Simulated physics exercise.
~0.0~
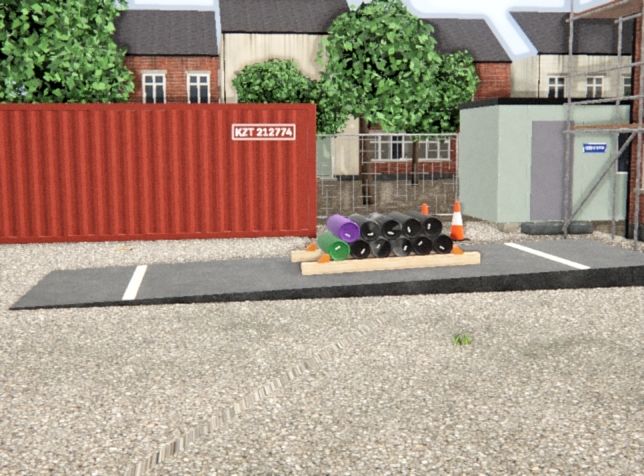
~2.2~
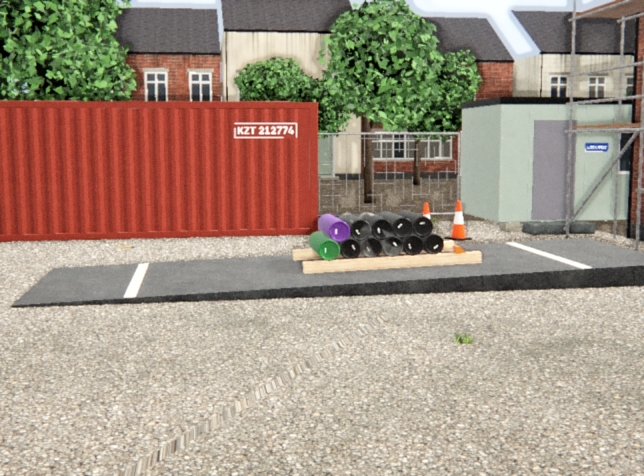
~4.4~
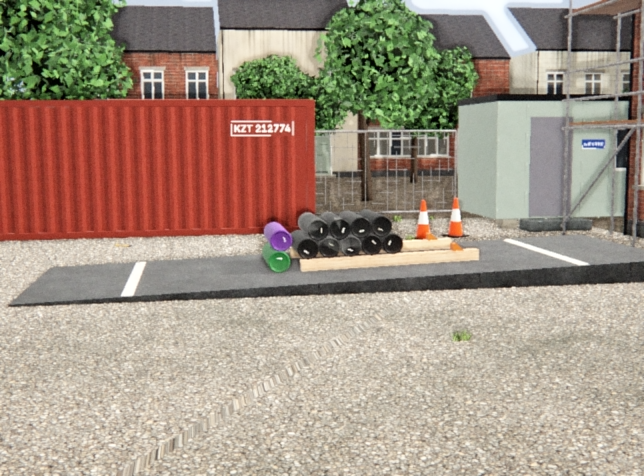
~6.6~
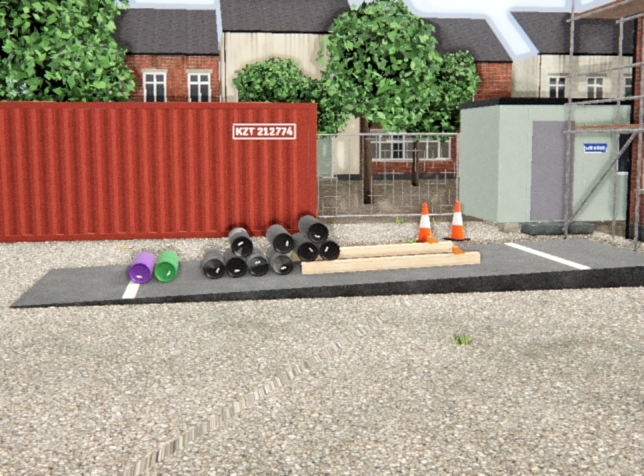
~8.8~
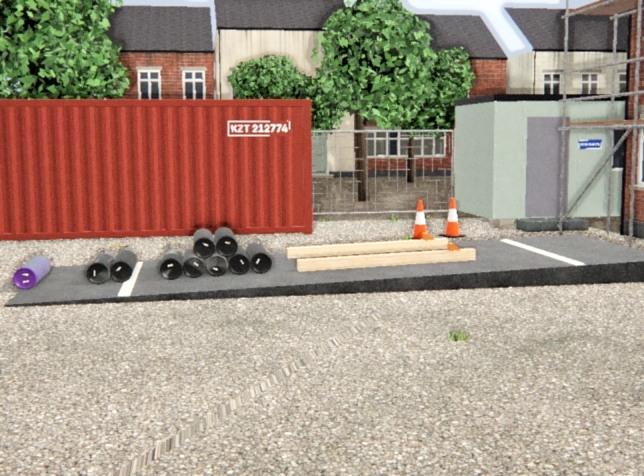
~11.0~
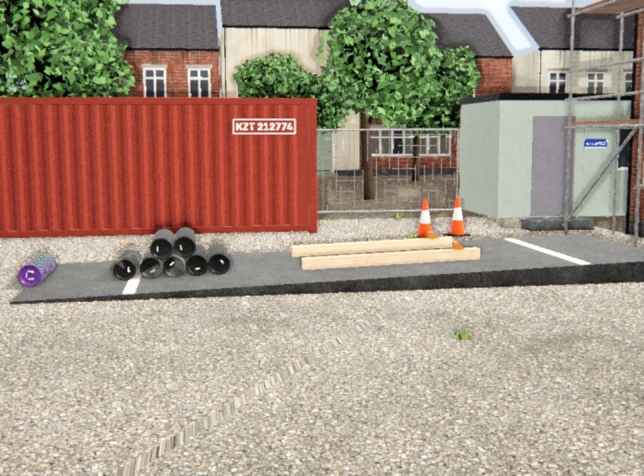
A stack of cylinders collapses and rolls left off timbers, some stopping beyond a white line.
